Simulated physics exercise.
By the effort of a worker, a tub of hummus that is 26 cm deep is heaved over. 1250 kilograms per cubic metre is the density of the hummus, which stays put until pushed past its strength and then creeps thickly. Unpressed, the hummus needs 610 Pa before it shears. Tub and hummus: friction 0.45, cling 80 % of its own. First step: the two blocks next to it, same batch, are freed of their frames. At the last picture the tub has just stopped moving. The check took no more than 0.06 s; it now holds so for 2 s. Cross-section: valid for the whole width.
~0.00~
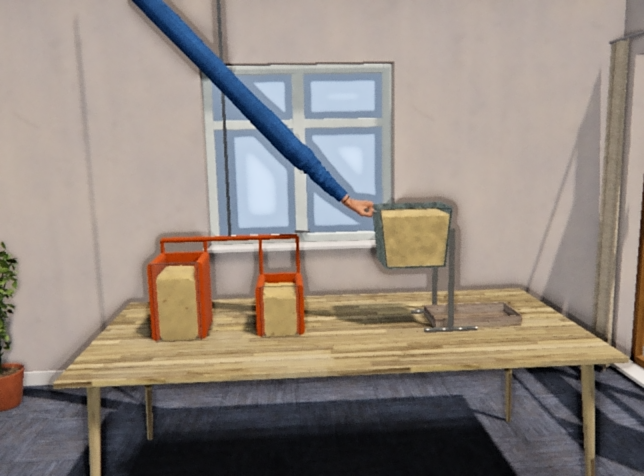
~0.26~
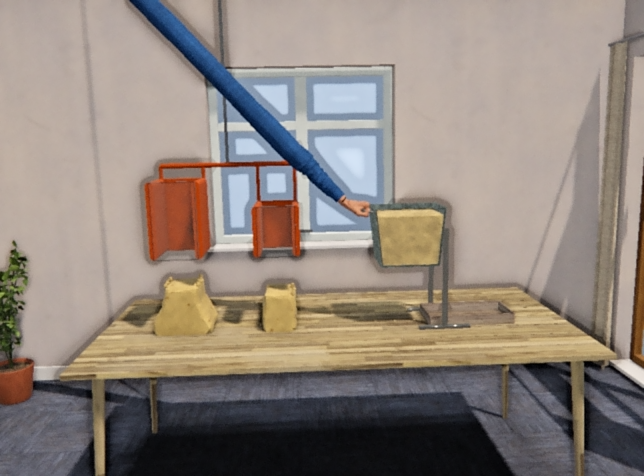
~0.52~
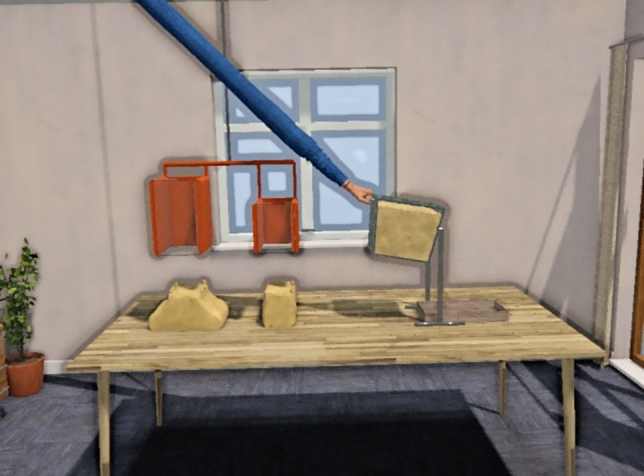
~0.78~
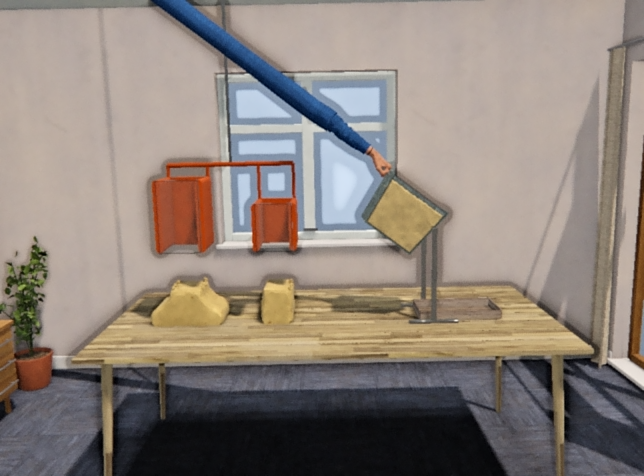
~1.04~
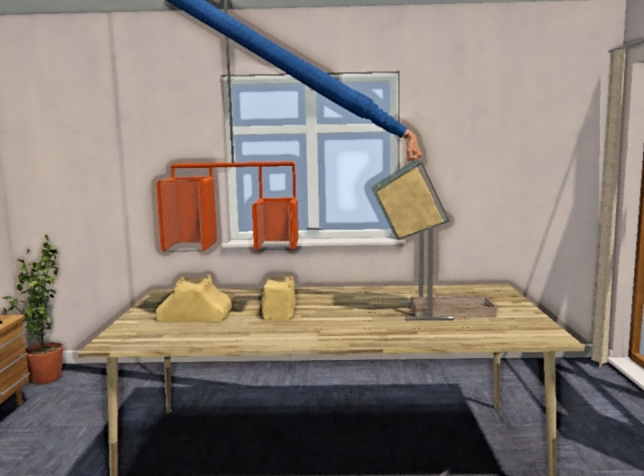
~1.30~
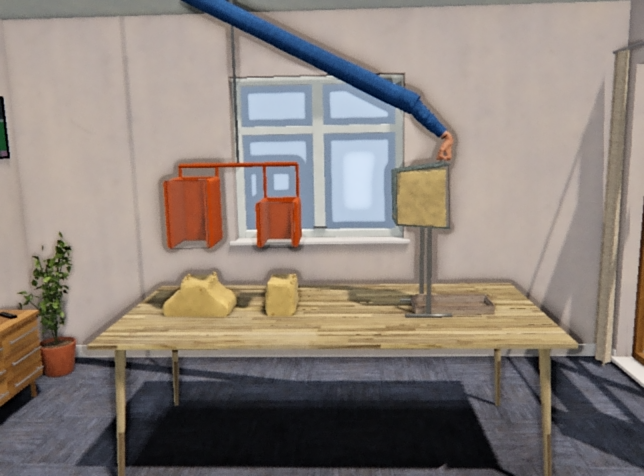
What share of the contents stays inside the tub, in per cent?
About 41 per cent.
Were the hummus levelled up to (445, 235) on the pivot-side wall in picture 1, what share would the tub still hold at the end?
Around 85 per cent.
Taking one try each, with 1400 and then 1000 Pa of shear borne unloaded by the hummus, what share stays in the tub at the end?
The two runs give near 100 % and near 60 % respectively.
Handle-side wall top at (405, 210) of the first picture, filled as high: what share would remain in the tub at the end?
Near 100 per cent.
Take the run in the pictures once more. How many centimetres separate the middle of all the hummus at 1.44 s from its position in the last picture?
Around 5 cm.
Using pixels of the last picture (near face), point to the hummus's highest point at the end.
Looking at the last picture, I'd put it at about (412, 202).
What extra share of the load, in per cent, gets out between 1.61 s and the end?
Load share from then on: Near 18 %.
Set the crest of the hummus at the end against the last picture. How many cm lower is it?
Roughly 15 cm.
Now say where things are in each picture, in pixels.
Handle-side rim at (381, 209), tilt 0 degrees; crest of the hummus at (389, 216); block heights 29 cm, 19 cm (left to right), in the first frame.
Handle-side rim at (377, 210), tilt 0 degrees; crest of the hummus at (385, 216); block heights 23 cm, 18 cm (left to right), in the second frame.
Handle-side rim at (378, 198), tilt 10 degrees; crest of the hummus at (382, 206); block heights 18 cm, 18 cm (left to right), in the third frame.
Handle-side rim at (395, 174), tilt 37 degrees; crest of the hummus at (395, 182); block heights 18 cm, 18 cm (left to right), in the fourth frame.
Handle-side rim at (422, 163), tilt 65 degrees; crest of the hummus at (415, 168); block heights 18 cm, 18 cm (left to right), in the fifth frame.
Handle-side rim at (449, 165), tilt 89 degrees; crest of the hummus at (435, 171); block heights 18 cm, 18 cm (left to right), in the sixth frame.
After 1.44 s, the tub is at 89 degrees and holds 88 %.
After 1.61 s, the tub is at 89 degrees and holds 59 %.
After 1.78 s, the tub is at 89 degrees and holds 44 %.
After 1.95 s, the tub is at 89 degrees and holds 41 %.
After 3.30 s, the tub is at 89 degrees and holds 41 %.
